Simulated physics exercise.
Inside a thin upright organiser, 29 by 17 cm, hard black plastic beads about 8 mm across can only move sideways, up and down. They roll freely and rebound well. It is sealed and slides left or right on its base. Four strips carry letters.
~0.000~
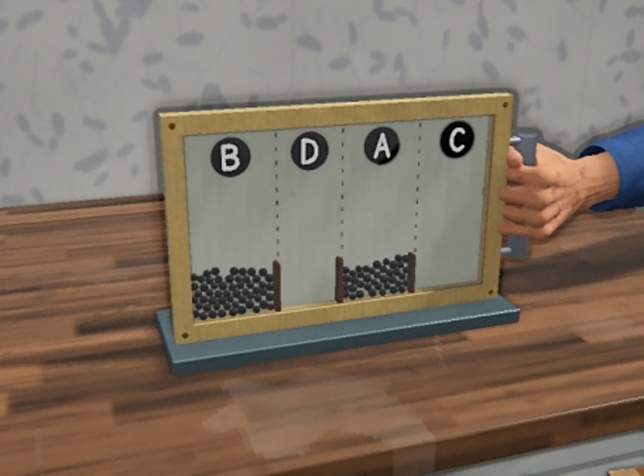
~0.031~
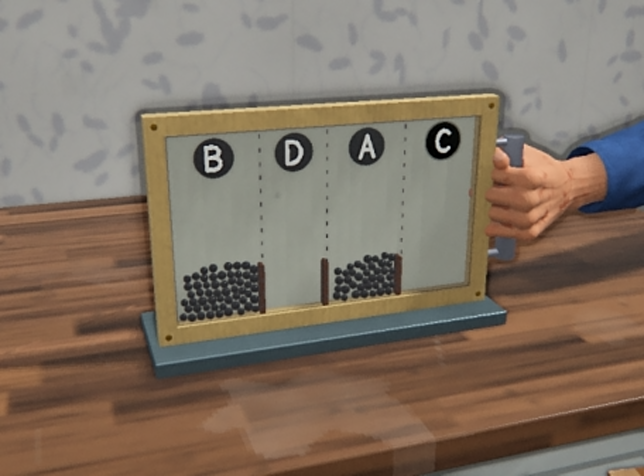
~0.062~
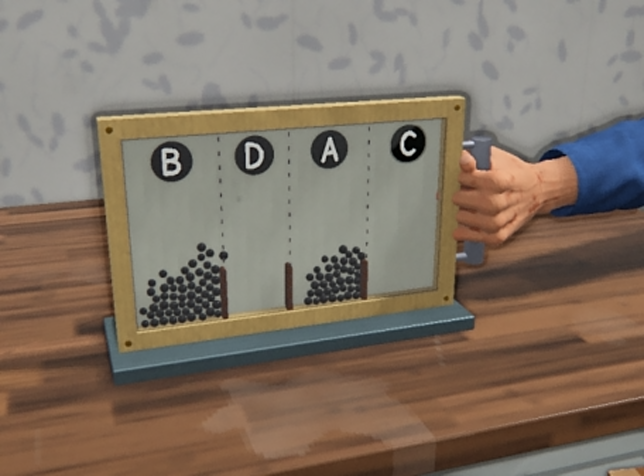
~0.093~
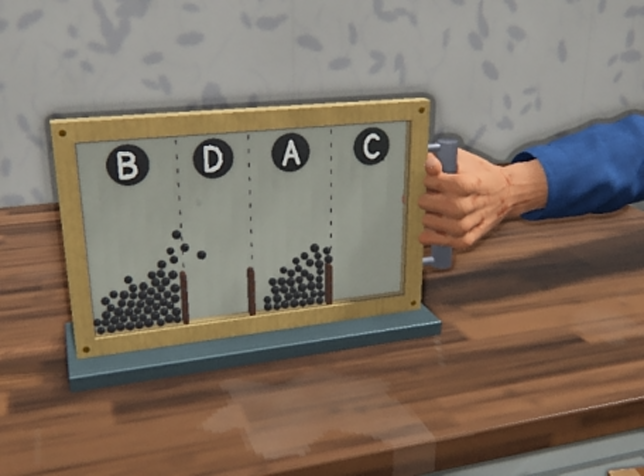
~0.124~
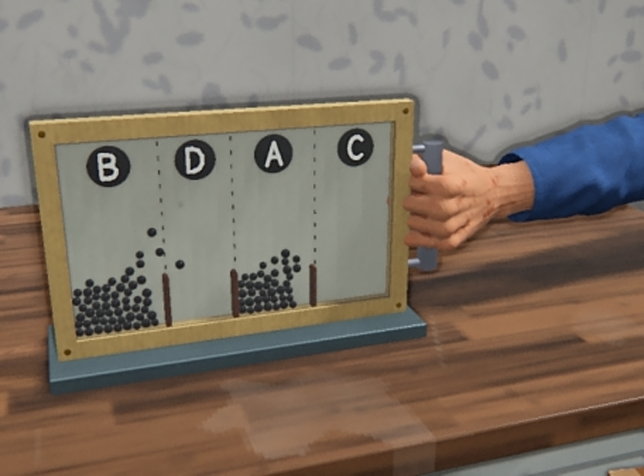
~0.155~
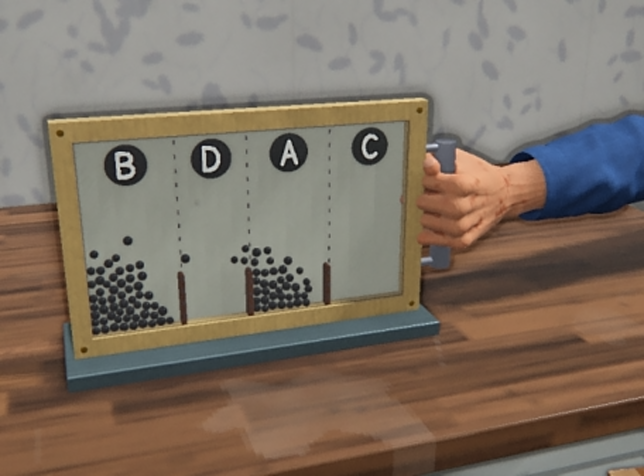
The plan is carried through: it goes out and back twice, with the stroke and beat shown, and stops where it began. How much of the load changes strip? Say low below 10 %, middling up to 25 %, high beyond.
It is high.
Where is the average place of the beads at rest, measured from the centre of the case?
About 3 cm left and 7 cm below.
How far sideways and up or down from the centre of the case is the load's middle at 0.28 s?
About 4 cm left and 5 cm below.
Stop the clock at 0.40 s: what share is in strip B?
Some 45 per cent.
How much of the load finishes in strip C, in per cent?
About 15 per cent.
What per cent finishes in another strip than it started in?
About 35 per cent.
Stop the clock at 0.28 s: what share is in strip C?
Some 5 per cent.
After 0.28 s, it is 1 cm to the left; the beads' middle is 4 cm left of and 5 cm below the centre; A 35 %, B 55 %, C 5 %, D 10 %; 15 % have changed strip.
After 0.40 s, it is 9 cm to the left; the beads' middle is 4 cm left of and 5 cm below the centre; A 35 %, B 45 %, C 10 %, D 10 %; 25 % have changed strip.
After 0.50 s, it is at its start; the beads' middle is 4 cm left of and 6 cm below the centre; A 25 %, B 60 %, C 10 %, D 5 %; 25 % have changed strip.
At rest by 1.4 s, it is at its start; A 25 %, B 45 %, C 15 %, D 15 %; 35 % have changed strip.
